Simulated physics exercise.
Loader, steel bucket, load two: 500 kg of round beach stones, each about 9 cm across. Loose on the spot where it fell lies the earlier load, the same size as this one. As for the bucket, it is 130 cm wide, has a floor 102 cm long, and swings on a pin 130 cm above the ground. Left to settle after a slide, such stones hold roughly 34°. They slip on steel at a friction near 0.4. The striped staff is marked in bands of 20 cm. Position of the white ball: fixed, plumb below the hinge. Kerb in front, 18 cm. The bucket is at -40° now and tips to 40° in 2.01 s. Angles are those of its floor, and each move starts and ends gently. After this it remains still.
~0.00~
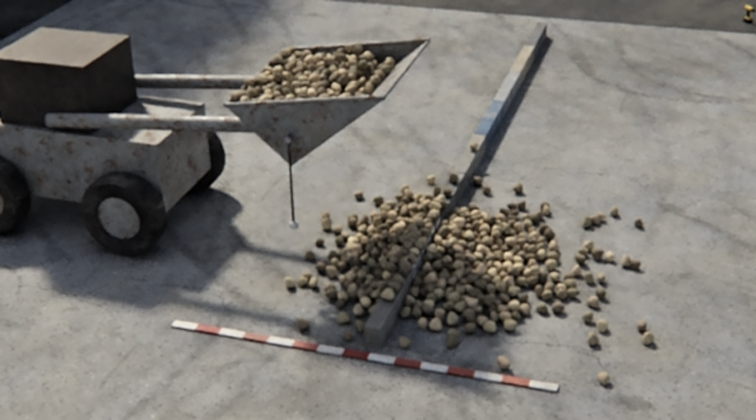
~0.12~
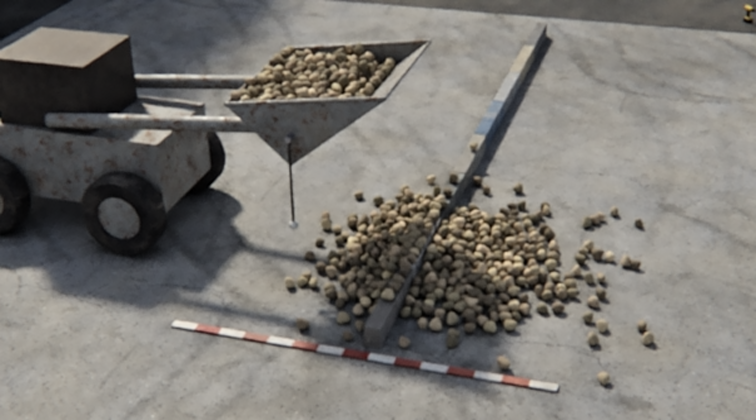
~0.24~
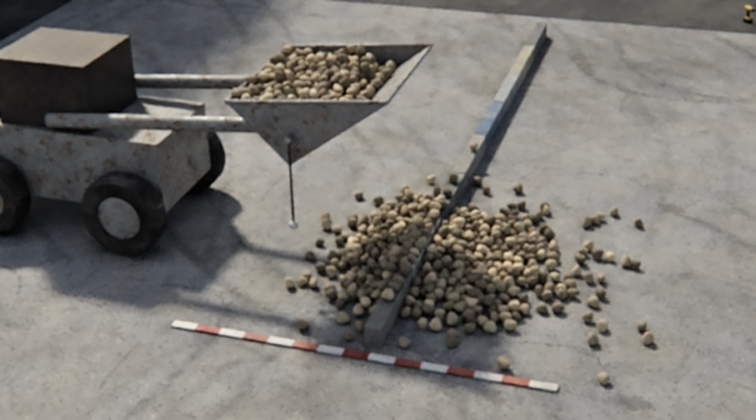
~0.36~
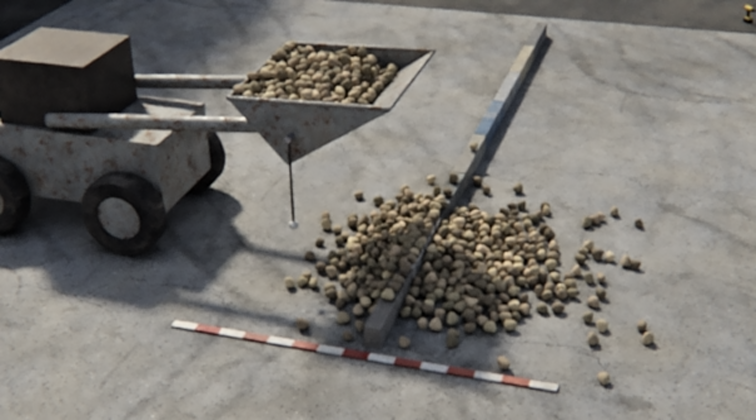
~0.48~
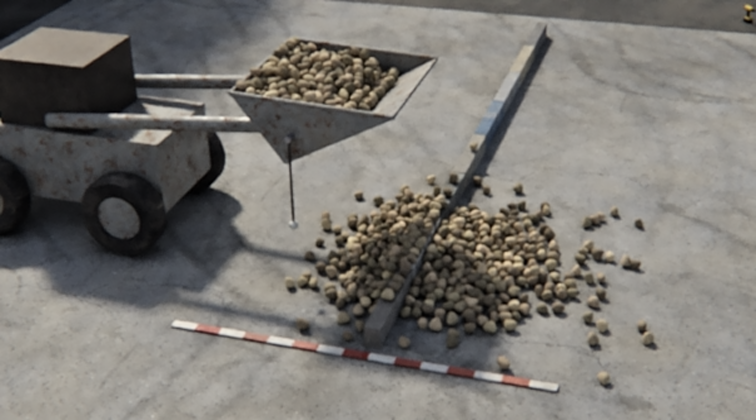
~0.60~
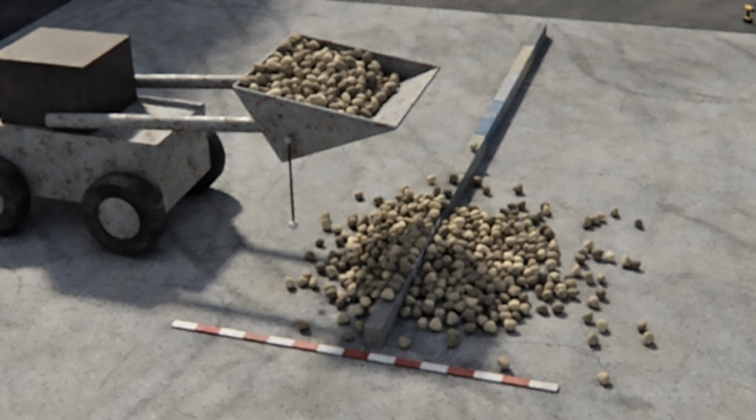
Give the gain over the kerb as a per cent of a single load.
72 %.
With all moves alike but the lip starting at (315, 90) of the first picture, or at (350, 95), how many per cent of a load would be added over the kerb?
First place: Roughly 5 %; second place: Roughly 25 %.
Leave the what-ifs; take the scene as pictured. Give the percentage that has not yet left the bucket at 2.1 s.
Roughly 20 parts in a hundred of the load.
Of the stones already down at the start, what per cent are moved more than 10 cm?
I'd say roughly 20 per cent of them.
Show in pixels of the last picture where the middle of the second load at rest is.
I'd say close to (453, 244).
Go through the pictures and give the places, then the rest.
Lip at (385, 97), floor tilted -40°, highest stones at (344, 60). The earlier load is highest near (418, 232), 24 cm above ground level, 44 % on this side of the kerb, 56 % over the kerb, in the first frame.
The bucket is at -39°, its lip at (386, 99); the top of the load is at (338, 60); the stones move at 0.1 m/s on average, in the second frame.
Lip at (388, 103), floor tilted -37°, highest stones at (339, 60); the stones move at 0.1 m/s on average, in the third frame.
The bucket is at -33°, its lip at (391, 109); the top of the load is at (308, 55); the stones move at 0.1 m/s on average, in the fourth frame.
The bucket is at -28°, its lip at (394, 118); the top of the load is at (296, 53); the stones move at 0.2 m/s on average, in the fifth frame.
The bucket is at -23°, its lip at (396, 128); the top of the load is at (297, 48); the stones move at 0.2 m/s on average, in the sixth frame.
After 1.5 s the floor is at 28°; in per cent of one load, 98 in the bucket, 46 on this side of the kerb, 56 over the kerb; the foremost stones are at (624, 303).
After 2.1 s the floor is at 40°; in per cent of one load, 22 in the bucket, 85 on this side of the kerb, 93 over the kerb; the foremost stones are at (624, 303).
After 2.5 s the floor is at 40°; in per cent of one load, 0 in the bucket, 80 on this side of the kerb, 120 over the kerb; the foremost stones are at (624, 303).
After 5.2 s the floor is at 40°; in per cent of one load, 0 in the bucket, 71 on this side of the kerb, 129 over the kerb; the foremost stones are at (625, 304). Net gain over the kerb, 72.
